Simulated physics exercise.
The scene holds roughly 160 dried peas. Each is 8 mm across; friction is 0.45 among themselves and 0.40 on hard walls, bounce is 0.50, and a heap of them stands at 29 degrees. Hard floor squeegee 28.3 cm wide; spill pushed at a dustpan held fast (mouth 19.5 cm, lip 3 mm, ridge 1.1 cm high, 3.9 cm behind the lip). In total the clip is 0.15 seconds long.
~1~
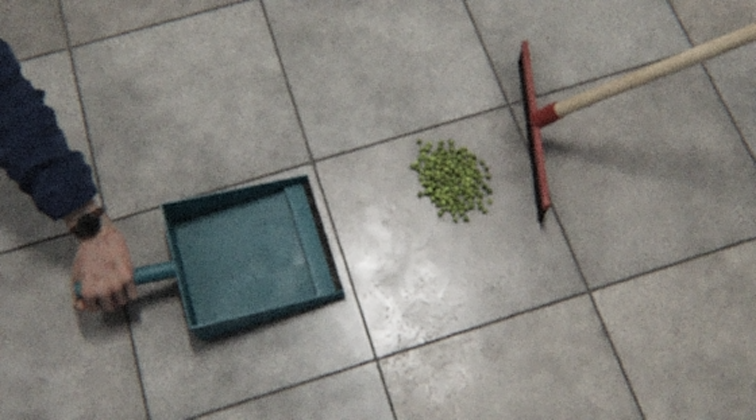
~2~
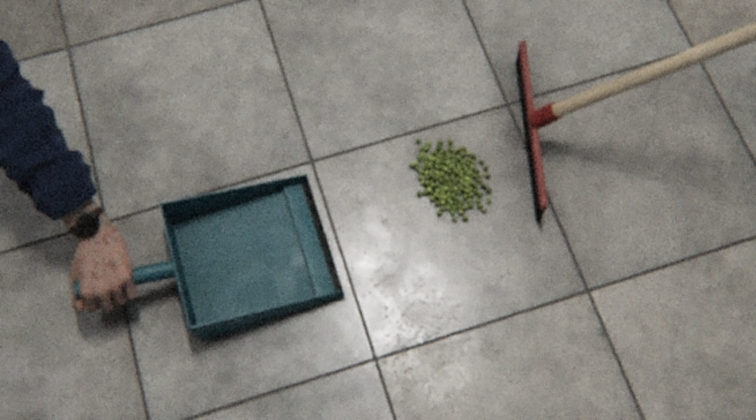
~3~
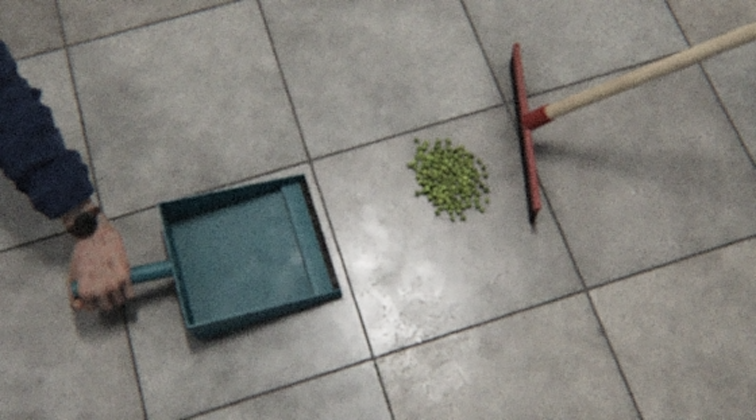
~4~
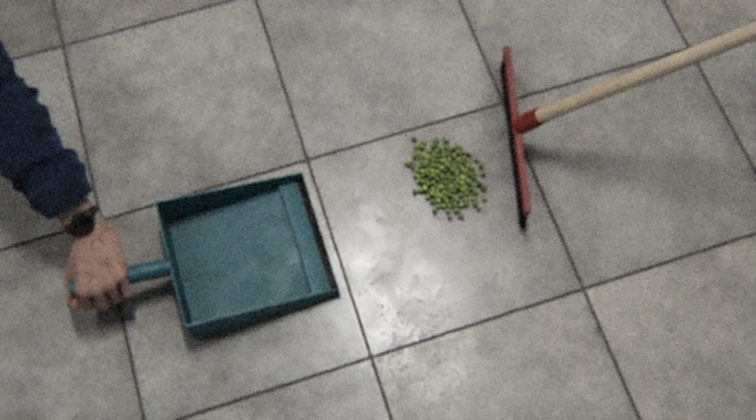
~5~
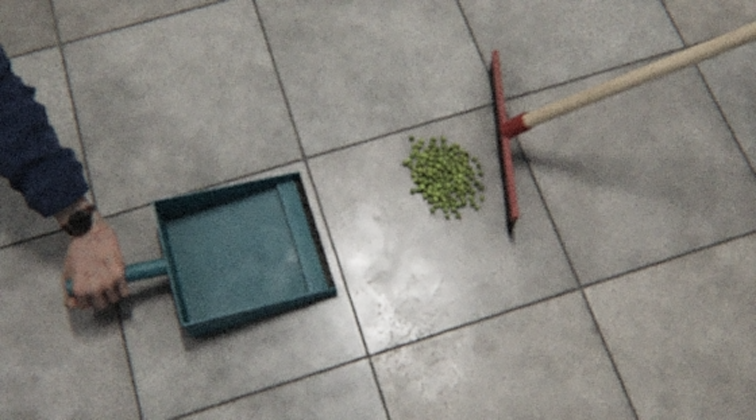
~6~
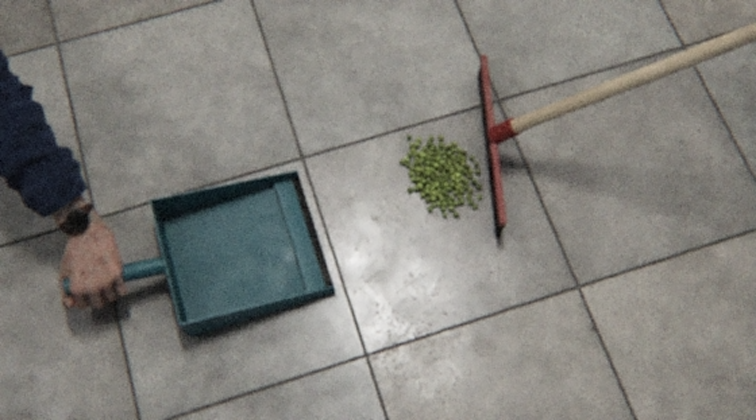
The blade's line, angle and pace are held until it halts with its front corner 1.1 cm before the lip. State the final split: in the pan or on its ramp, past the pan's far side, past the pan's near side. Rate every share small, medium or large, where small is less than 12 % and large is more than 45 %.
Ratings - pan: Small; far side: Medium; near side: Small.
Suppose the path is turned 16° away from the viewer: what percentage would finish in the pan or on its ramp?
Then about 10 per cent.
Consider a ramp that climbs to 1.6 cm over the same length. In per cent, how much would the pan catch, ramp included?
That change would give about 5 per cent.
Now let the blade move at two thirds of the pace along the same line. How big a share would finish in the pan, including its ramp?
In that case close to 0 per cent.
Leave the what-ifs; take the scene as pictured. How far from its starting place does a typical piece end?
I'd say near 20 cm.
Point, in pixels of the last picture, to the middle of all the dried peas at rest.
About (318, 206).
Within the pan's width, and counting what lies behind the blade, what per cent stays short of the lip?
Some 70 per cent of them end up there.
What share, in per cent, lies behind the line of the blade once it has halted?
About 0 percent.
Then, 0.22 s after the last picture, middle of the blade 17 cm from the lip; 0 % over the lip, far side 10 %, near side 0 %.
Then, 0.37 s after the last picture, middle of the blade 9 cm from the lip; 0 % over the lip, far side 20 %, near side 0 %.
Then, 0.64 s after the last picture, middle of the blade 5 cm from the lip; 5 % over the lip, far side 25 %, near side 0 %.
In the end, pan 0 %, far side 25 %, near side 0 %, in front of the lip or behind the blade 70 %.
